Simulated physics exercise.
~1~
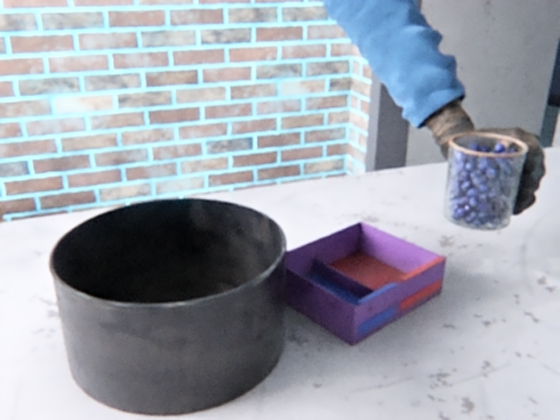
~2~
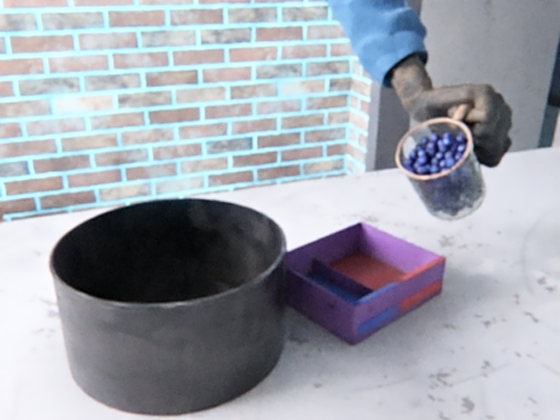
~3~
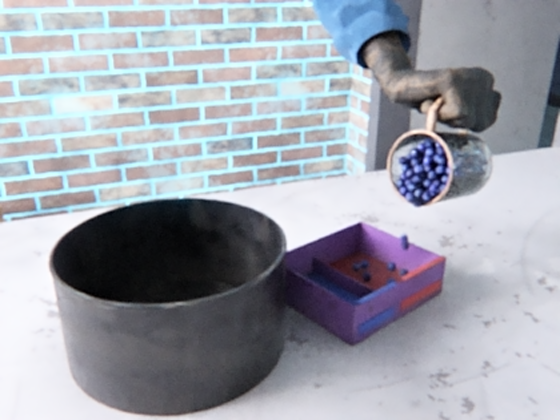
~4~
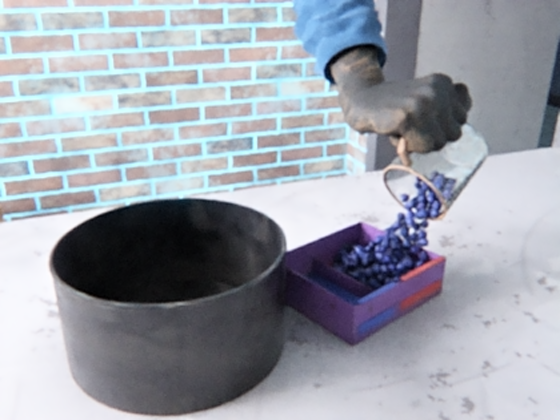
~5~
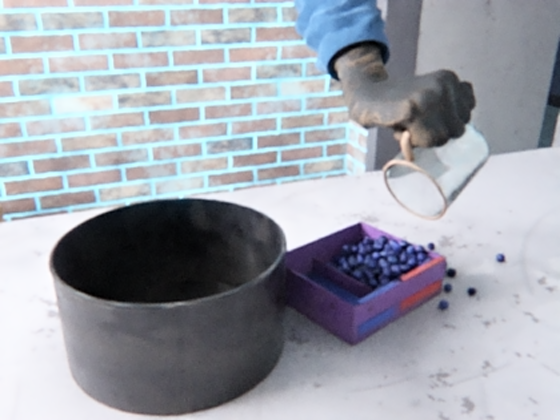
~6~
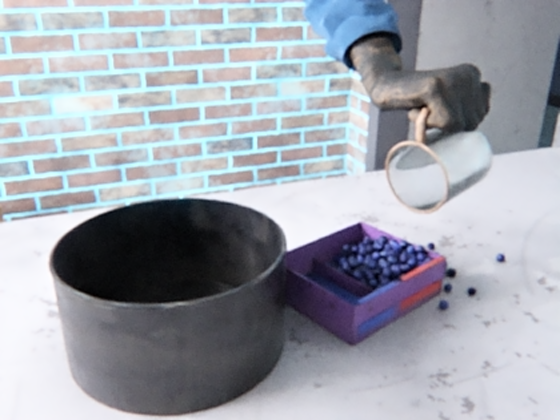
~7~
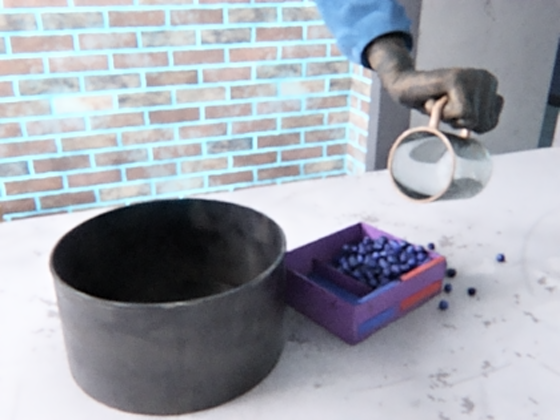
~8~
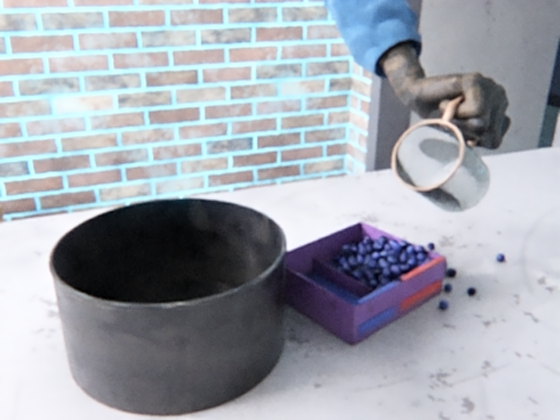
A gloved hand tips blueberries from a cup into the tin, spilling a few outside.
